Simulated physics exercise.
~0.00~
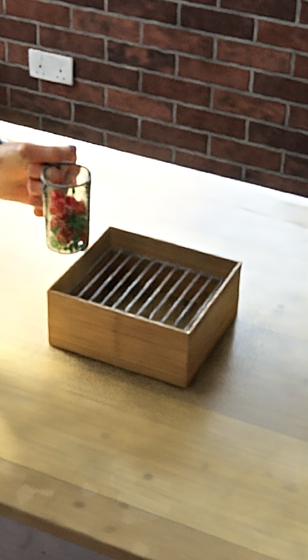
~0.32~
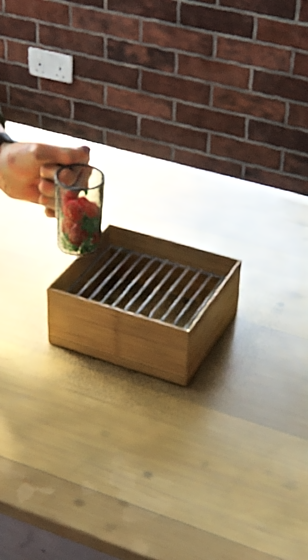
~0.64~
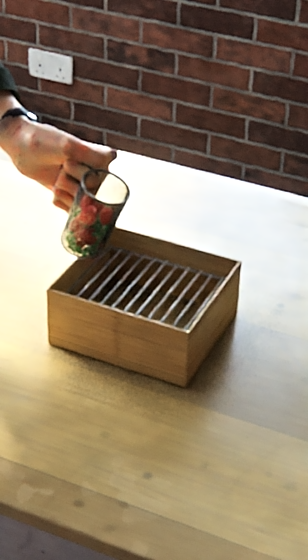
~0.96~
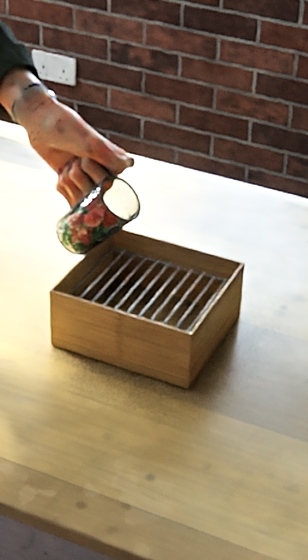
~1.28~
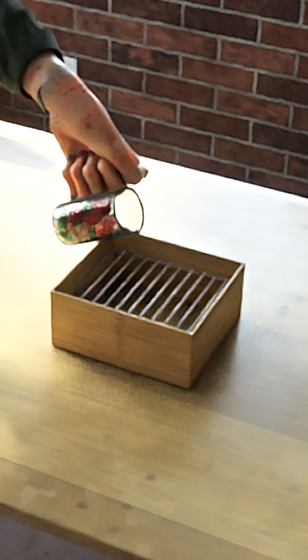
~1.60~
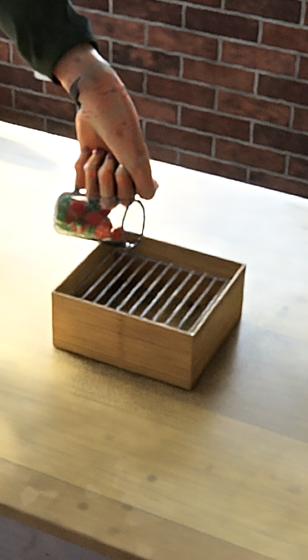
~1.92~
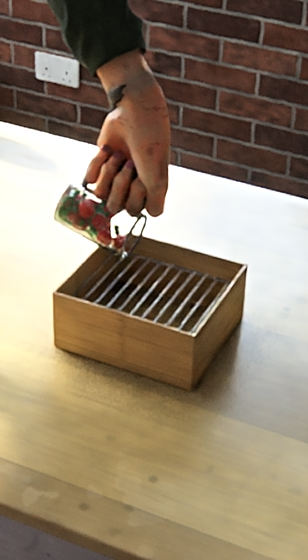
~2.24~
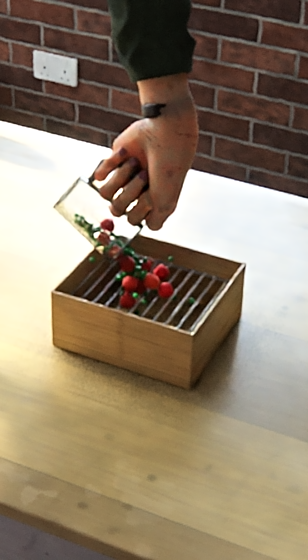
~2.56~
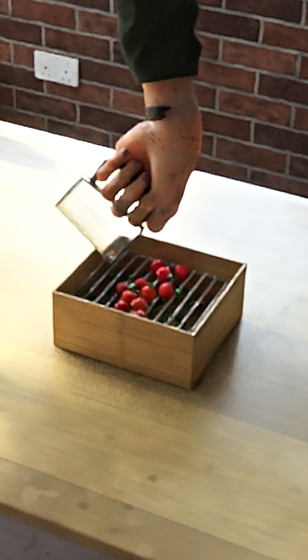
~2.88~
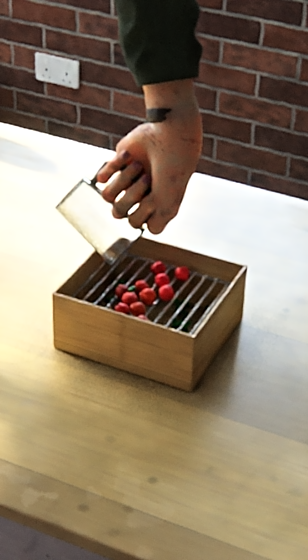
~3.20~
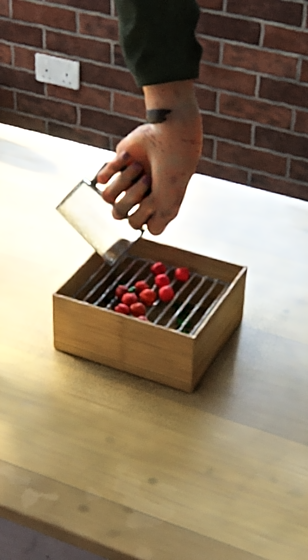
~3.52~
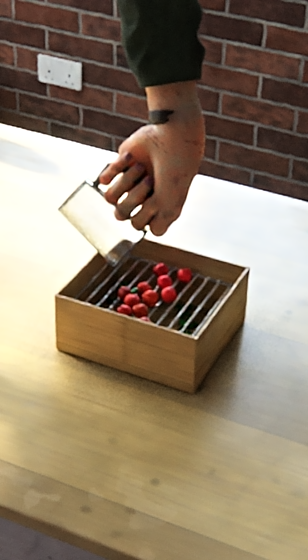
A hand reaching in from the left holds a clear glass cup of red and green bits beside a square wooden box with a slatted grille, on a pale wooden table before a brick wall, seen from slightly above. The hand moves right and tips the cup over the box's near-left edge until it lies on its side. It tilts further, and the bits tumble out on to the slats. The red pieces settle in a cluster on the grille, while nearly all the green ones drop through. The hand stays, holding the emptied cup upside down above the box.
